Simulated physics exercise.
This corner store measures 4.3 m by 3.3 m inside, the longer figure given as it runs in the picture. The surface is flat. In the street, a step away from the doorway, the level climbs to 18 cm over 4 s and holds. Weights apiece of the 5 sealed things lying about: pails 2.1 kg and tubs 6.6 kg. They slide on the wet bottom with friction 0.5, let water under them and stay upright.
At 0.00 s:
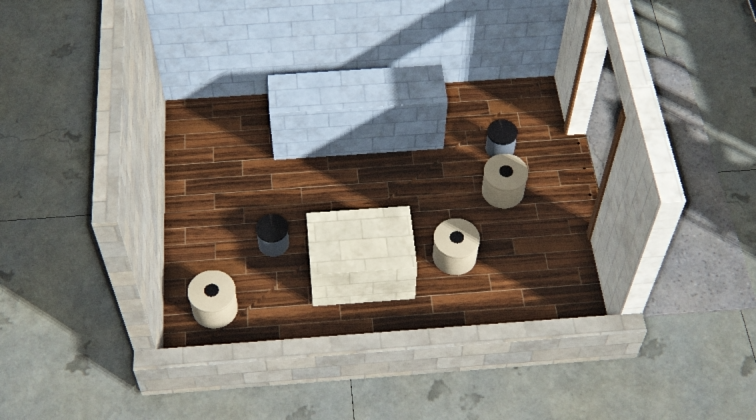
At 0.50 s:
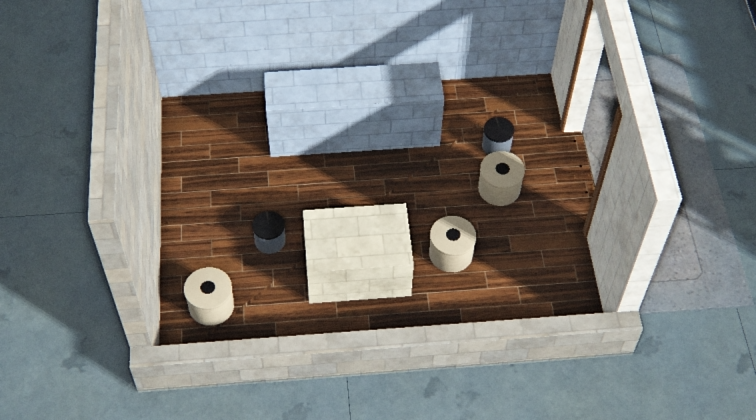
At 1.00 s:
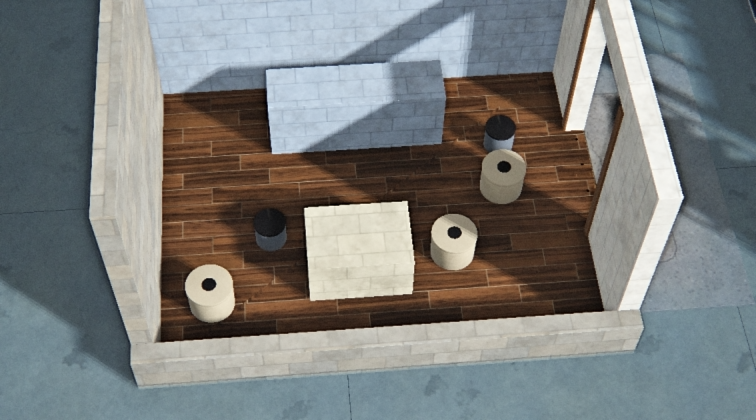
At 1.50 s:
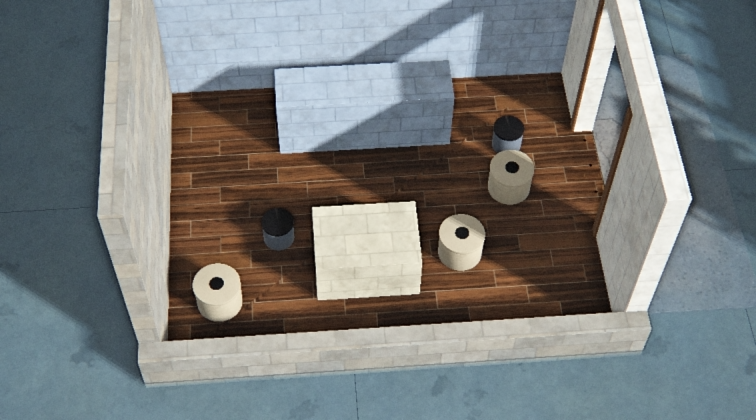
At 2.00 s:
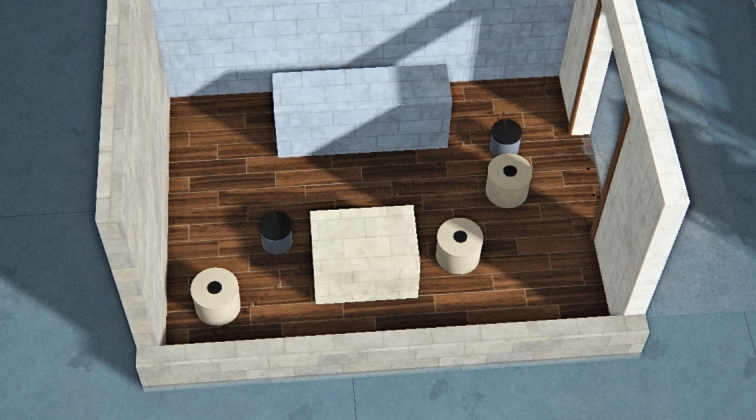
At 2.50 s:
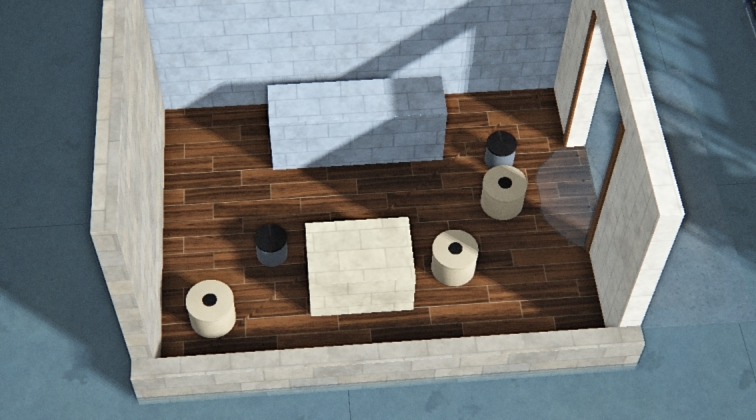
At the start, two dark and three cream round containers stand around two blocks on the wooden floor of a roofless room, with grey ground outside. The ground outside turns bluish as the view shakes slightly, then a thin, pale patch of water spreads inside the right-hand doorway; the containers stay put.
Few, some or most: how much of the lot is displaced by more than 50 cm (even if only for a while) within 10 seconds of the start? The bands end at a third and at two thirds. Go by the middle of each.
It is two thirds or more.
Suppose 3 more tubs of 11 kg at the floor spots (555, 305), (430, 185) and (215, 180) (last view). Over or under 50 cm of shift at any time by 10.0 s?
In turn: Short of it, more, short of it.
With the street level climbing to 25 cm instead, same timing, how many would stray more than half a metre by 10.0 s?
Then 5.
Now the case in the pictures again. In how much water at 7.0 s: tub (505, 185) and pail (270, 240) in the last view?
Roughly 7 and 3 cm.
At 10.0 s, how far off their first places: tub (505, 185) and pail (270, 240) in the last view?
In that order: 300 cm, 120 cm.
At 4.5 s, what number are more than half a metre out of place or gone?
By then 2.
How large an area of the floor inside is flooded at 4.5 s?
About 5.0 m2.
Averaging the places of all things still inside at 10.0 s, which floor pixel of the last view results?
Near (289, 275).
After 3.5 s 0 of 5 are over 50 cm from their spots; 0 afloat.
After 4.5 s 2 of 5 are over 50 cm from their spots; 0 afloat.
After 7.0 s 4 of 5 are over 50 cm from their spots; 4 afloat.
After 10.0 s 5 of 5 are over 50 cm from their spots, and 5 have been at some point; 5 afloat.
